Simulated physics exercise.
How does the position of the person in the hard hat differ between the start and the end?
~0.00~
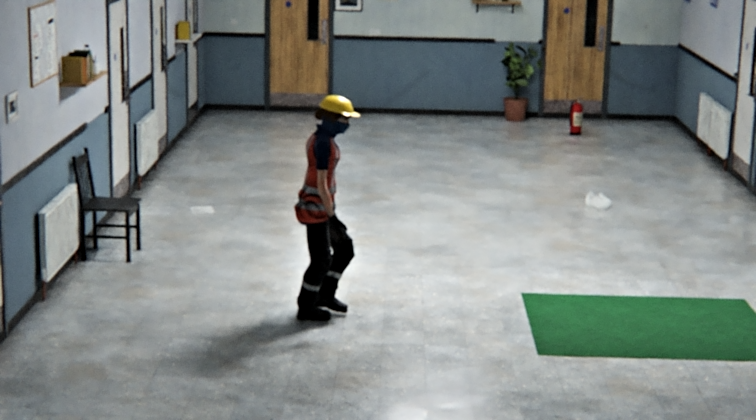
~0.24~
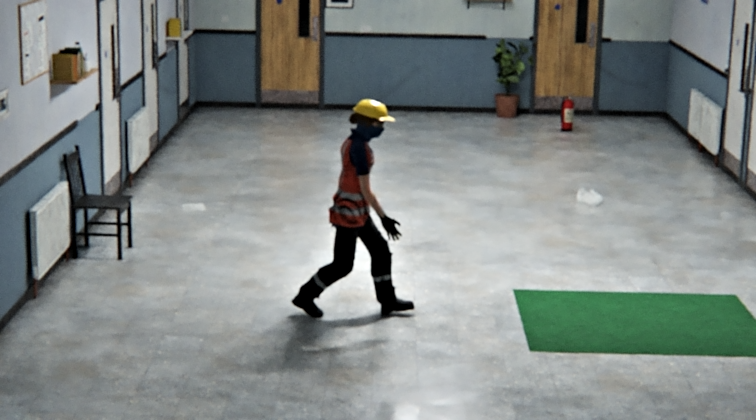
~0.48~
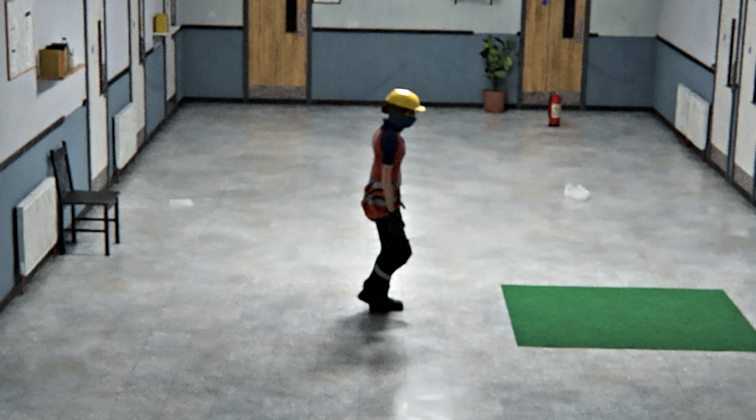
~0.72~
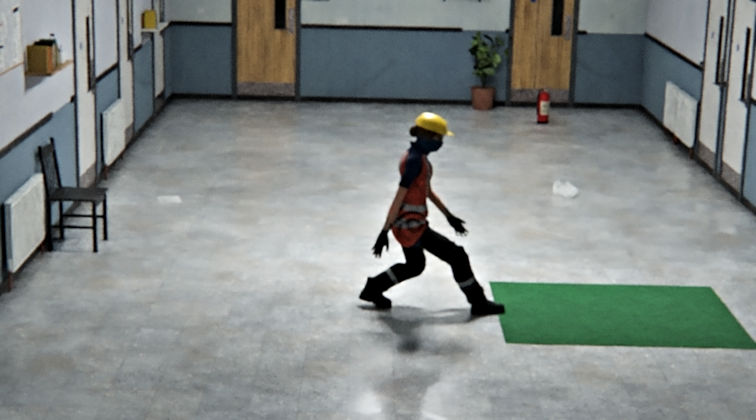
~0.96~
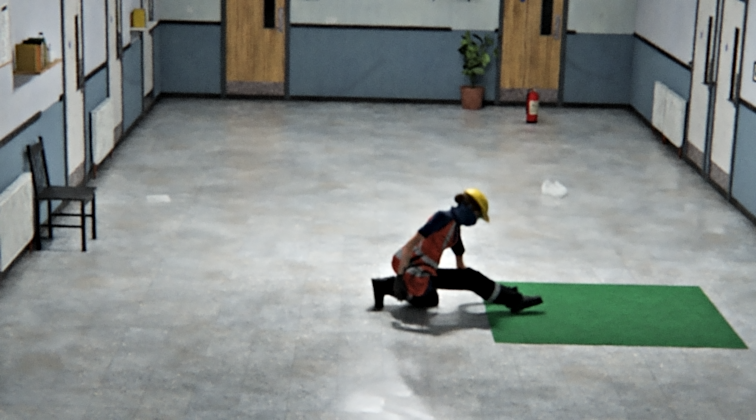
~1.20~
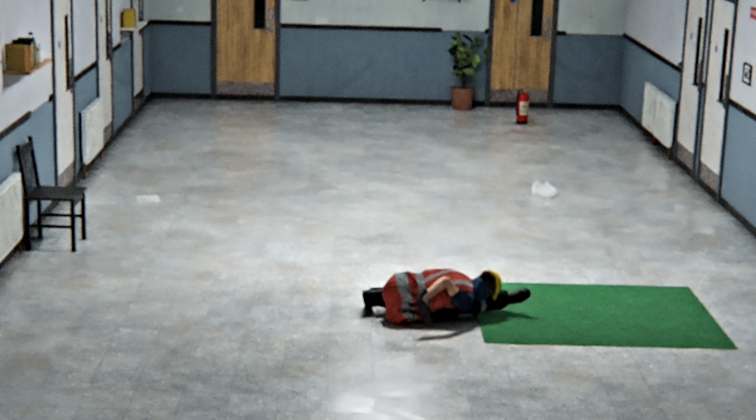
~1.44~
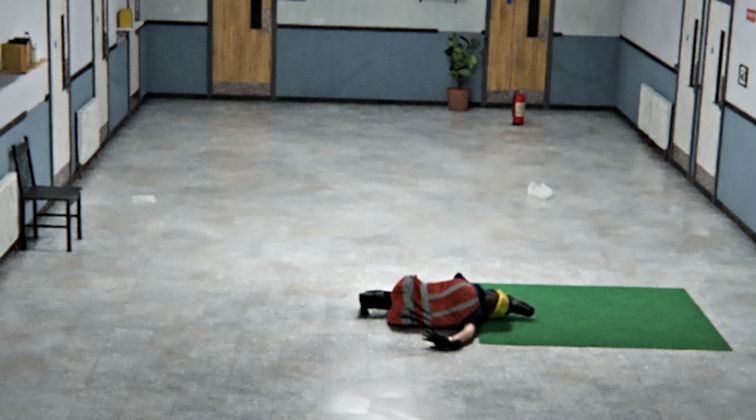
At the start the person is upright on the open floor, left of centre and well away from the green mat. By the end they are farther right and lower in the view, lying on the floor at the mat's near edge.
